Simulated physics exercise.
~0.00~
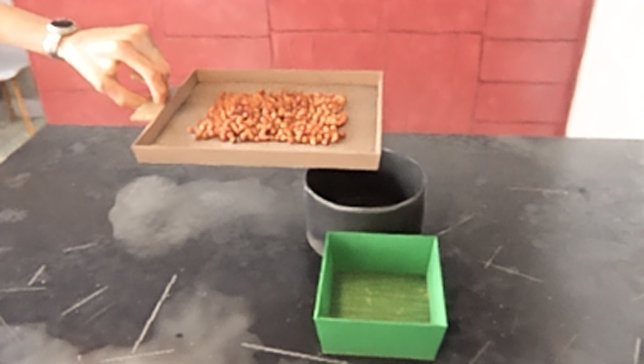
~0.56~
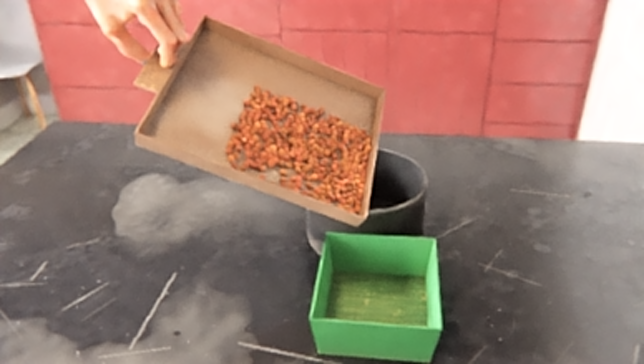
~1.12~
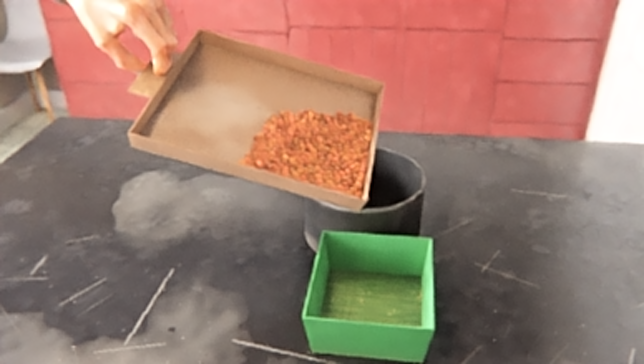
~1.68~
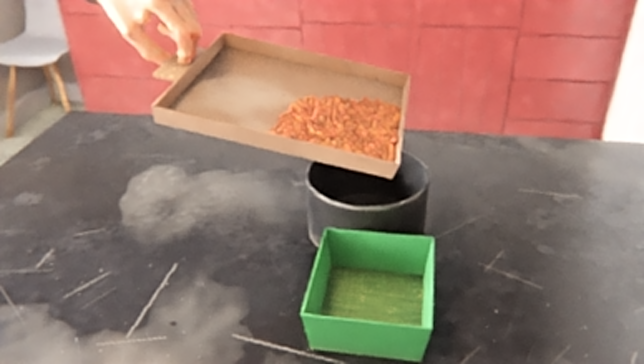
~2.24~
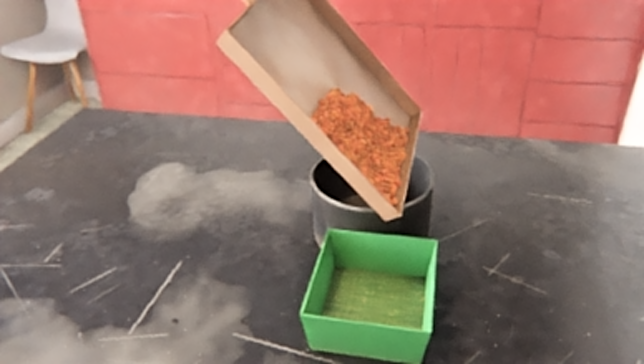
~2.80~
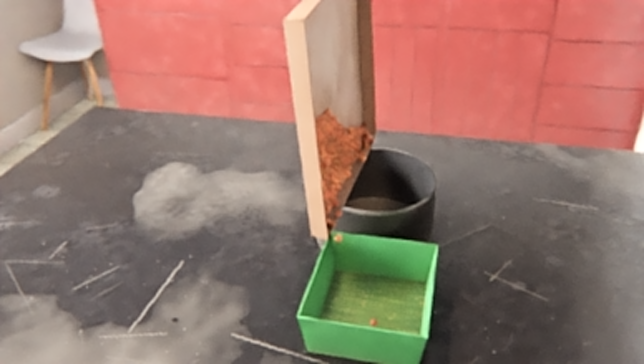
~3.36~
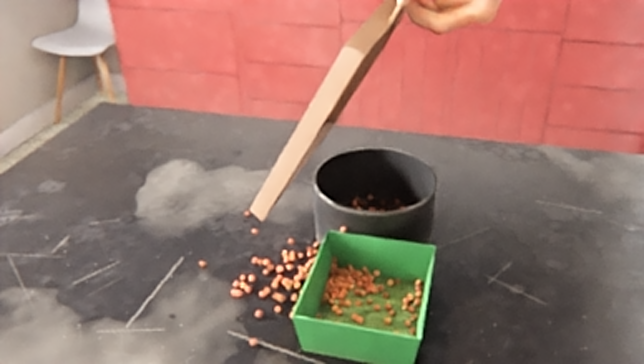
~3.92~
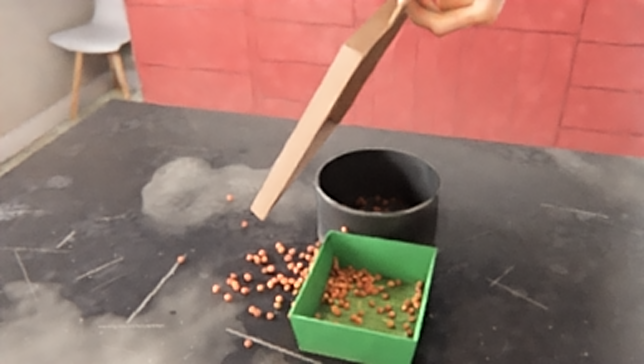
On a dark scratched tabletop, a hand tilting a tray of clay pellets, spilling them into a black pot, green tin and outside.
